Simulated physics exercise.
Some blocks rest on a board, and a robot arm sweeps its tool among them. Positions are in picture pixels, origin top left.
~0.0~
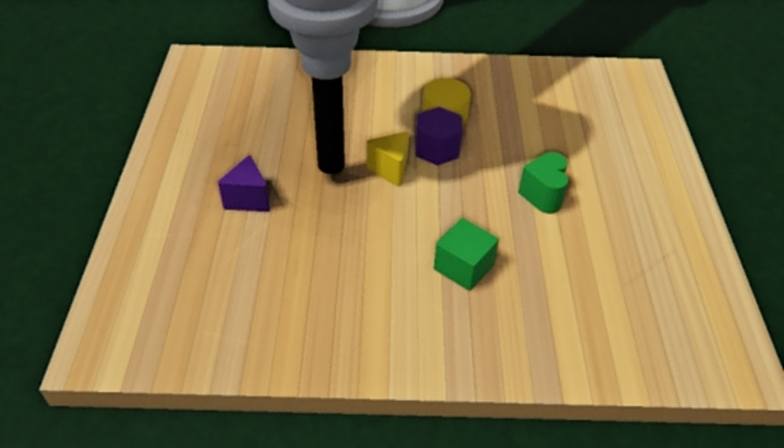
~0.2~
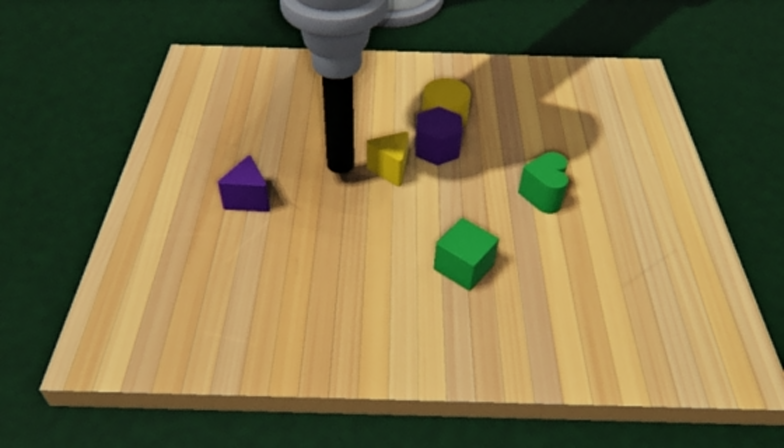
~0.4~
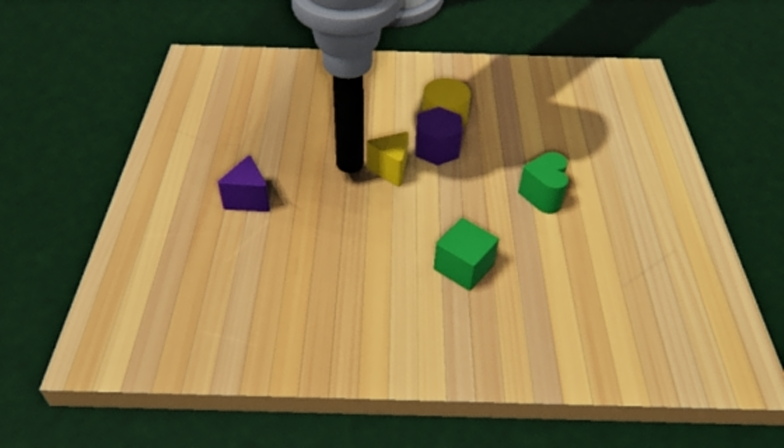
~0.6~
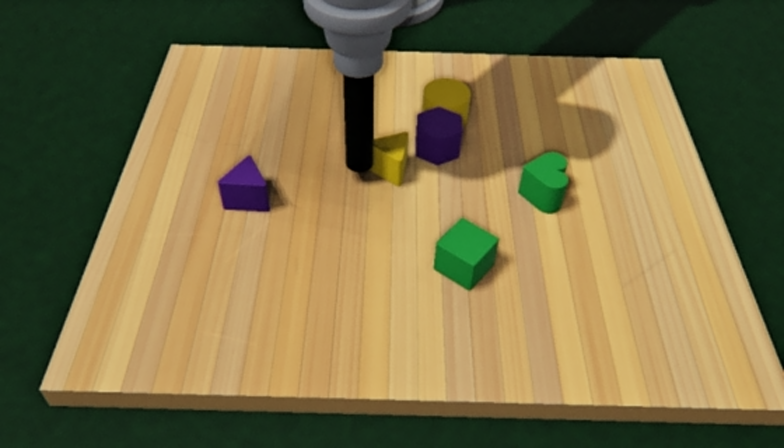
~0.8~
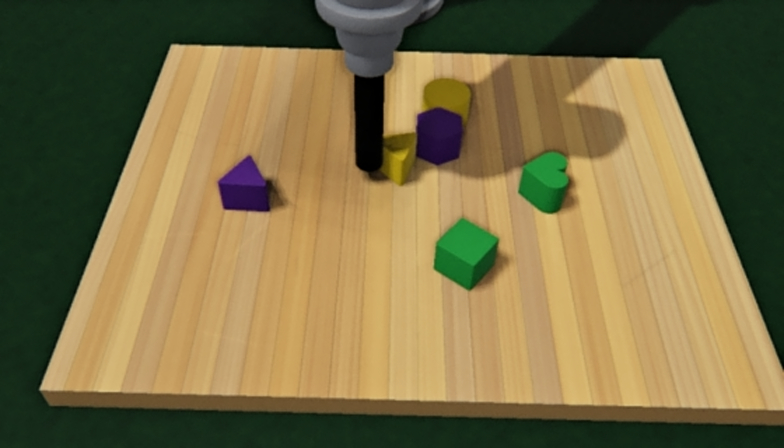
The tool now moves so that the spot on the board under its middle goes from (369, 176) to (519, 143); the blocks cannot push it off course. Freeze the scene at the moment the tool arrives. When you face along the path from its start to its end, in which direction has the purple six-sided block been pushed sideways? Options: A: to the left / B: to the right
Option A.
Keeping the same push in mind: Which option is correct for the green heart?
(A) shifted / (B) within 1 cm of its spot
Choice B: Within 1 cm of its spot.
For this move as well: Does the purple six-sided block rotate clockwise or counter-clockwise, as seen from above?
From the top: Counterclockwise.
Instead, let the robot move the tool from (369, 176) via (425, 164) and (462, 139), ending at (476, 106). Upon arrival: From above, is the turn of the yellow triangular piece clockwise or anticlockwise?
Top view: Clockwise.
What follows on the original path. One third of the way, tool at (423, 151); yellow triangular piece at (451, 145), turned 55° clockwise; purple six-sided block at (460, 118), turned 50° anticlockwise.
Two thirds of the way, tool at (473, 140); yellow triangular piece at (485, 145), turned 105° clockwise; purple six-sided block at (492, 106), turned 90° anticlockwise; yellow disc at (448, 90).
At the end, tool at (522, 130); yellow triangular piece at (485, 145), turned 110° clockwise; purple six-sided block at (512, 94), turned 155° anticlockwise; yellow disc at (448, 90); green heart in place.
